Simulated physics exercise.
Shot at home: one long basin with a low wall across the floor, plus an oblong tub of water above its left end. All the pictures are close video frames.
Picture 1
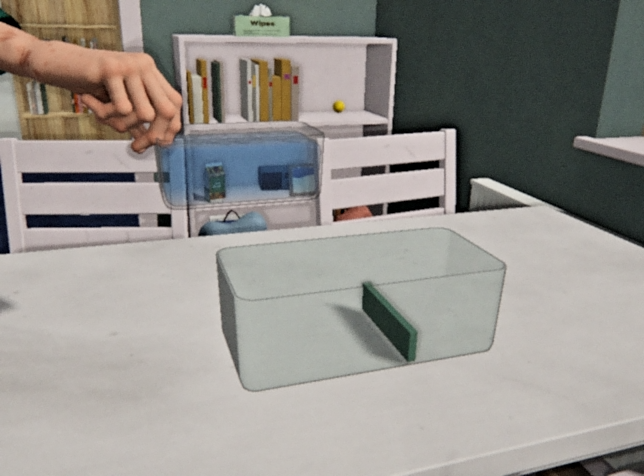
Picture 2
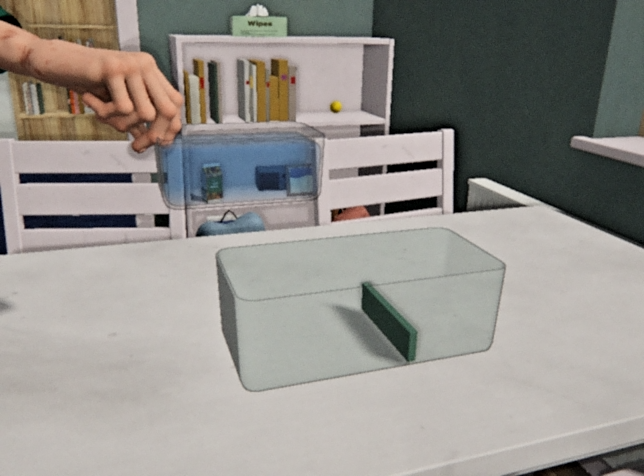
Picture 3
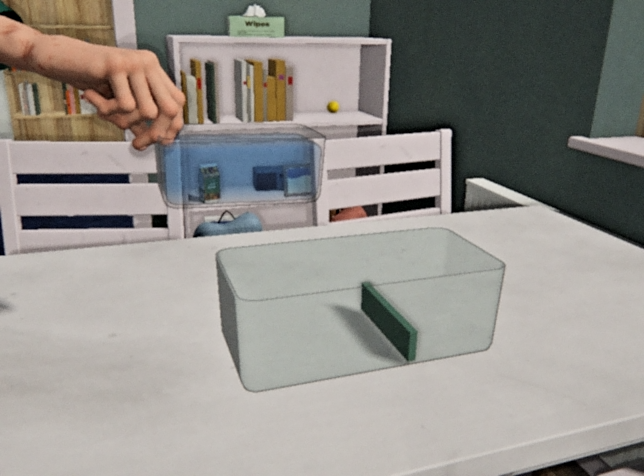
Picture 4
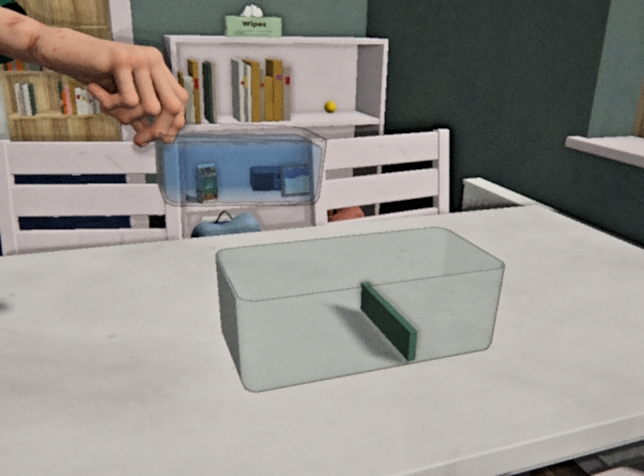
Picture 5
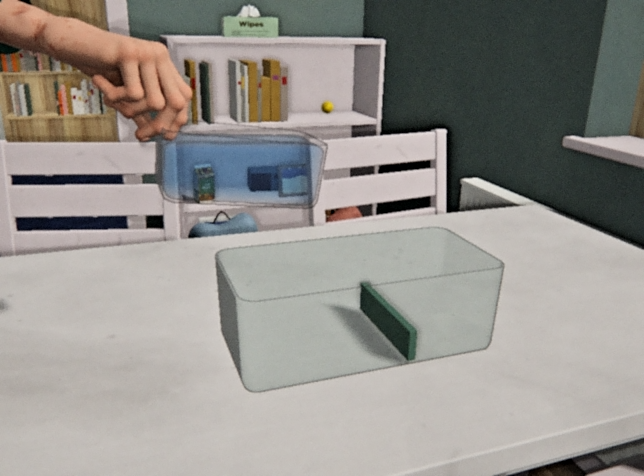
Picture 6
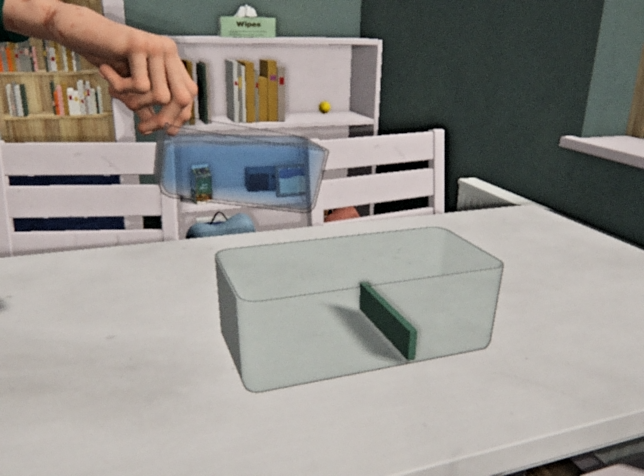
At a white table, a hand slightly tilts a tub of blue water rightward above a clear basin.
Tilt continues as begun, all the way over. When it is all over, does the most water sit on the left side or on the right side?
The left compartment is the one that ends up fullest, I'd say.
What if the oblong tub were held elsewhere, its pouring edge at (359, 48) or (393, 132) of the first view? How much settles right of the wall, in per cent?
Start one gives some 65 %, start two some 70 %.
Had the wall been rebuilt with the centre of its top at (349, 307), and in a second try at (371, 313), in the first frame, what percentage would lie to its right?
The first placement leaves close to 65 per cent, the second close to 45 per cent.
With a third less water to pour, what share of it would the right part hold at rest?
It should come out close to 5 per cent.
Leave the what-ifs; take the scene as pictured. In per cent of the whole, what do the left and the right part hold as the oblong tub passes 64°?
On the left 20 per cent, on the right 0 per cent.
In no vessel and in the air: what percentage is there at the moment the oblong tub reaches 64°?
I'd put it at roughly 40 percent of it.
A moment on, the tilt is 64° and 42 per cent is still to pour, 20 is left of the wall and 0 right of it.
Next, the tilt is 94° and 9 per cent is still to pour, 77 is left of the wall and 8 right of it.
Then the tilt is 98° and 1 per cent is still to pour, 84 is left of the wall and 9 right of it.
Later the tilt is 98° and 0 per cent is still to pour, 84 is left of the wall and 12 right of it.
At rest 84 per cent lies left of the wall, 12 right of it and 4 outside.
